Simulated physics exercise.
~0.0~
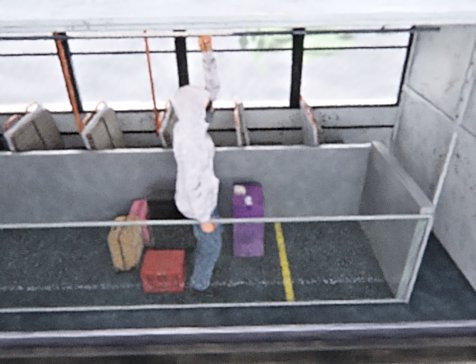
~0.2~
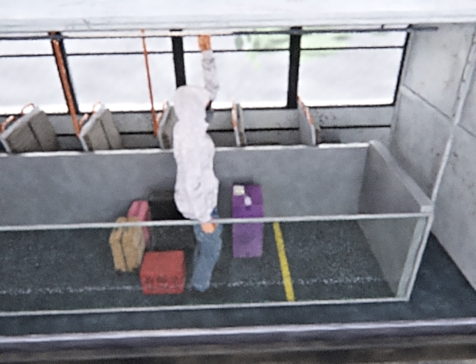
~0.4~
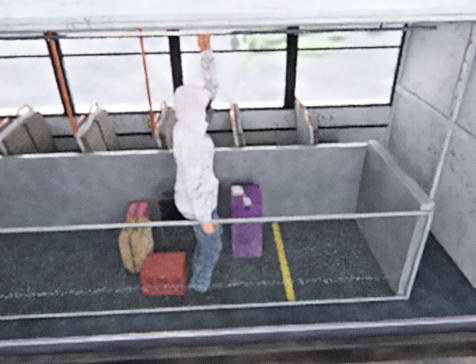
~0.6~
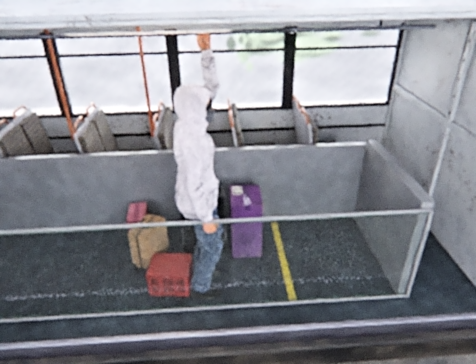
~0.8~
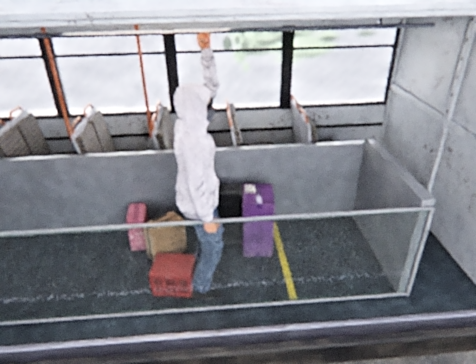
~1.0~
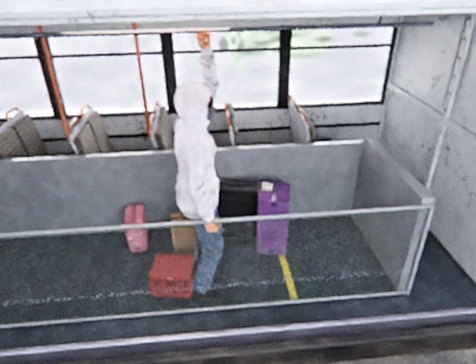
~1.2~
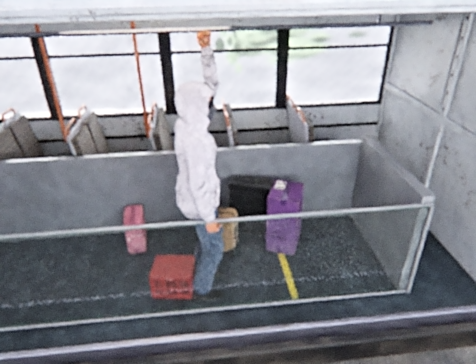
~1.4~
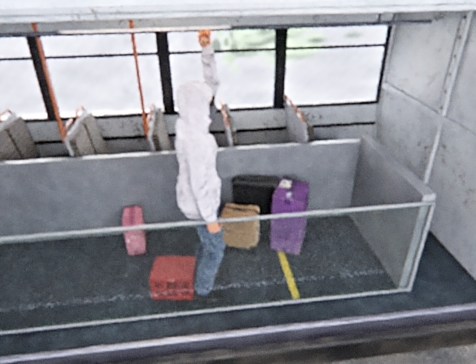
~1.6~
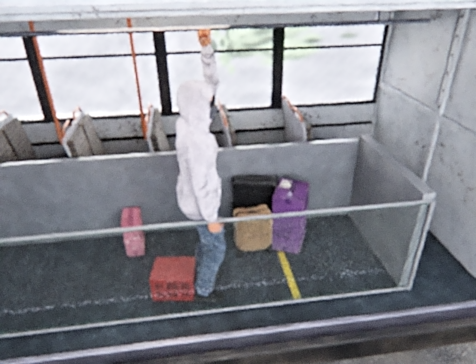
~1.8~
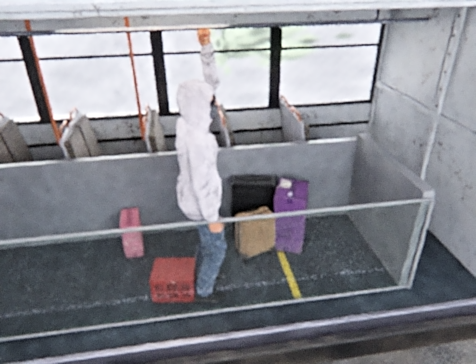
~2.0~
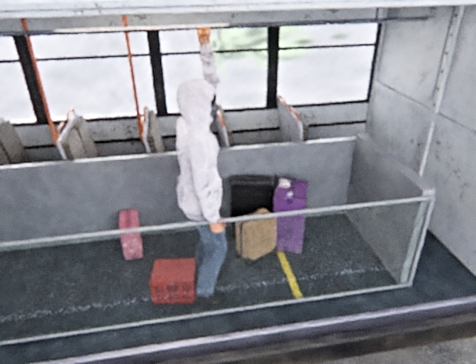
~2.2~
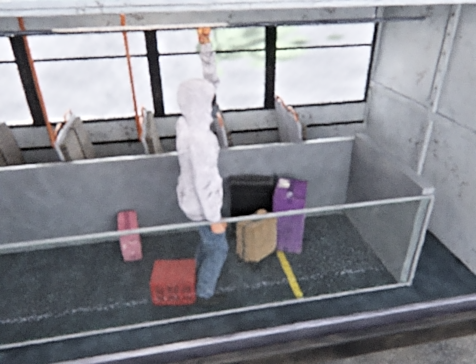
Wheeled cases slide right past a standing passenger, and the purple one crosses the yellow line.
